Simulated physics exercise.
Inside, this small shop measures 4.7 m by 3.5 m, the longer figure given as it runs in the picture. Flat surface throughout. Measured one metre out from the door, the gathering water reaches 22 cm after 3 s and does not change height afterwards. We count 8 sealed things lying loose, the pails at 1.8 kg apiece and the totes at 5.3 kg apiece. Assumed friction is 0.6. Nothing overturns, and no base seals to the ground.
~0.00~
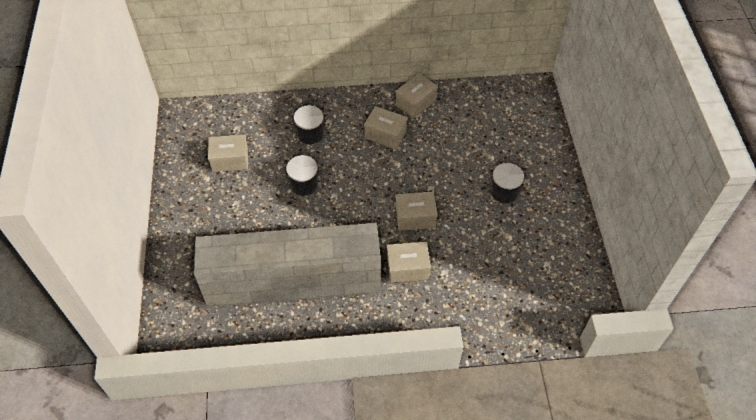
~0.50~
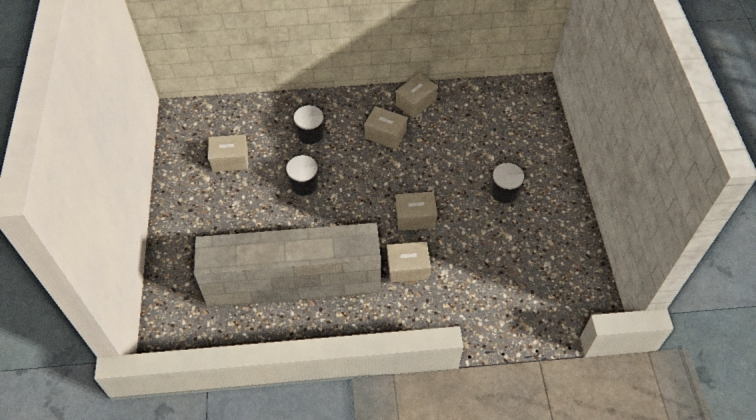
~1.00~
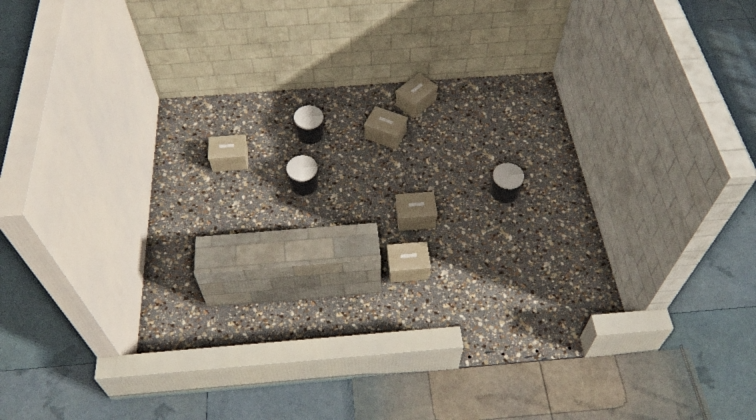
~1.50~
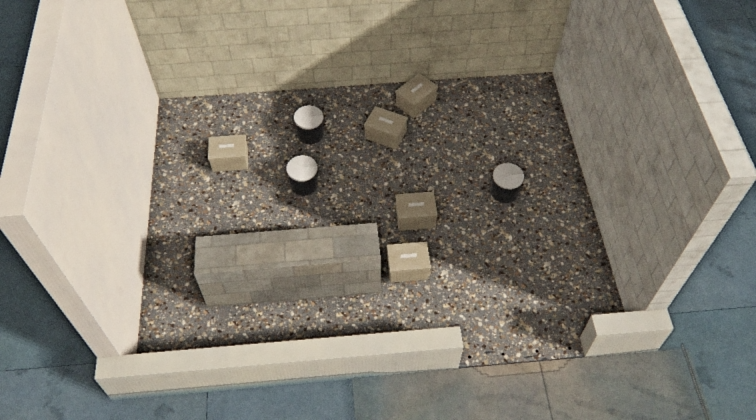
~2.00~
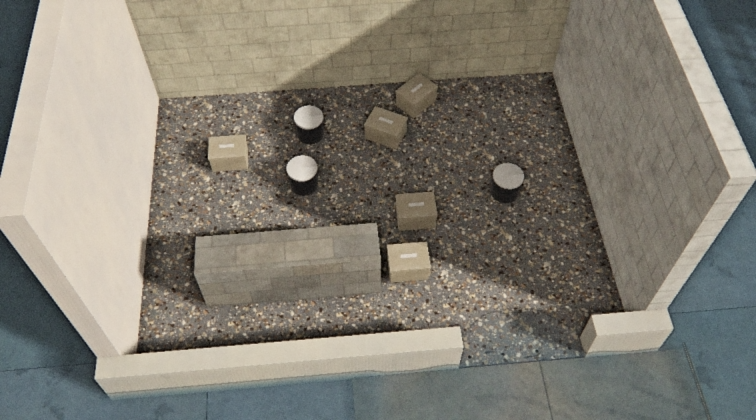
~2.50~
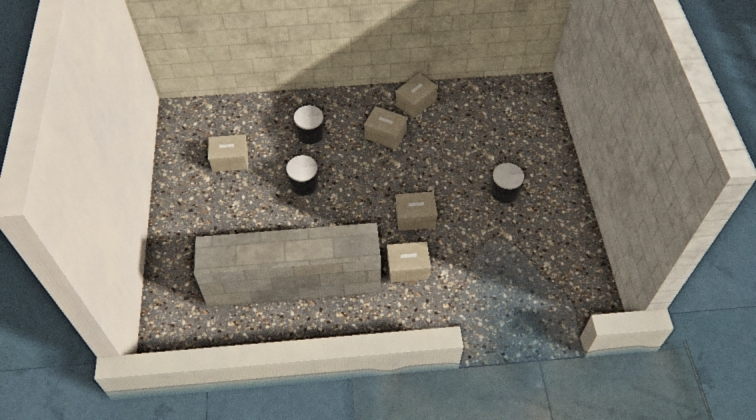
Small roofless shop with pails, boxes and a stone counter standing still, water spreading outside and seeping in through the front doorway.
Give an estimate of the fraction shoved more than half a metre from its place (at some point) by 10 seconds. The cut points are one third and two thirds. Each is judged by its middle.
It falls at two thirds or higher.
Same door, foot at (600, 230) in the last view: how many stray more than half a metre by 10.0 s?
Then it comes to 7 of them.
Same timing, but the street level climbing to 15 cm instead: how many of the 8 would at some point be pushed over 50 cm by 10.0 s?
So the tally would be 7.
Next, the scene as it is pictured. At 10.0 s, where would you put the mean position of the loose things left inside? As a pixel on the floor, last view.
Centre of the remaining things: Roughly (199, 209).
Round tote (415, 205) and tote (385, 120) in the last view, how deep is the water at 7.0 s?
Around 4 cm and 4 cm.
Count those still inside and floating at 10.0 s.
Total: 8.
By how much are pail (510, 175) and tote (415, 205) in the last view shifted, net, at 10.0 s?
First 350 cm, then 250 cm.
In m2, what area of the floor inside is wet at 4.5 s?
Flooded: Near 8.5 m2.
After 3.5 s 0 of 8 are over 50 cm from their spots; 0 afloat.
After 4.5 s 2 of 8 are over 50 cm from their spots; 0 afloat.
After 7.0 s 6 of 8 are over 50 cm from their spots; 3 afloat.
After 10.0 s 8 of 8 are over 50 cm from their spots, and 8 have been at some point; 8 afloat.
